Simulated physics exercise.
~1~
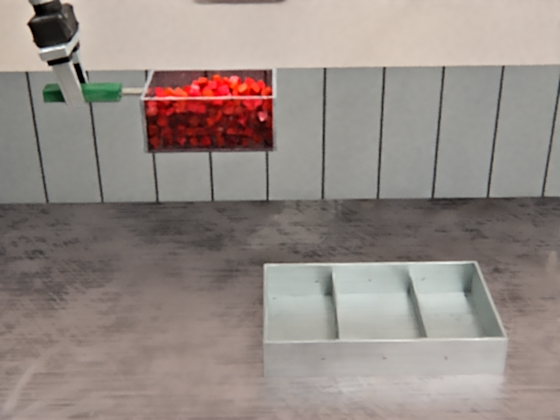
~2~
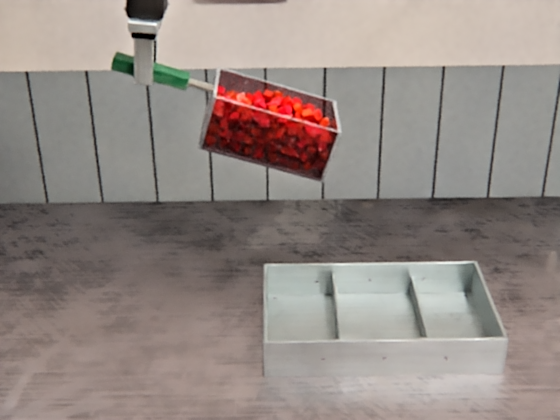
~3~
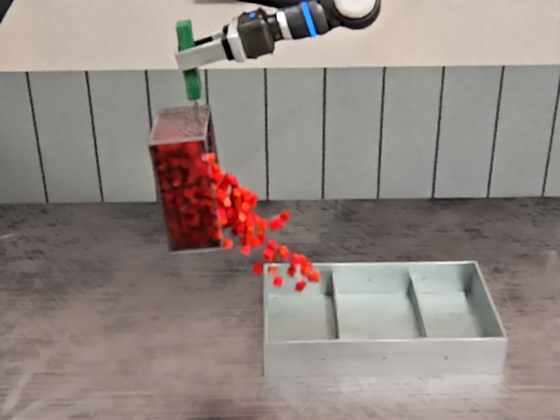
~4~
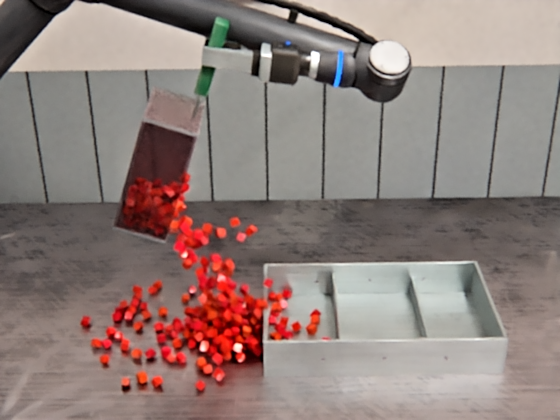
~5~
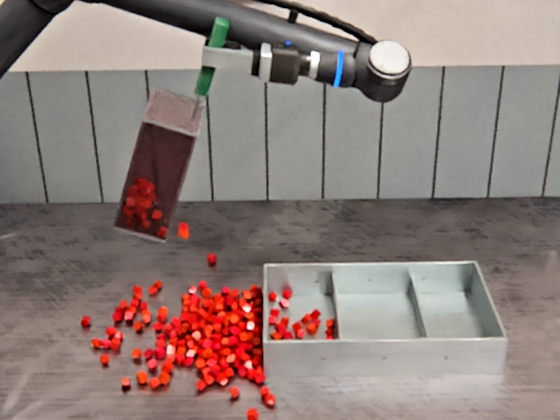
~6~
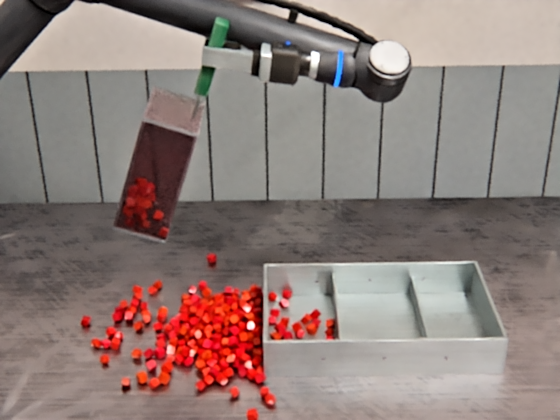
On a grey tabletop, a robot arm tipping a clear box of red cubes, most spilling left of a divided tray.
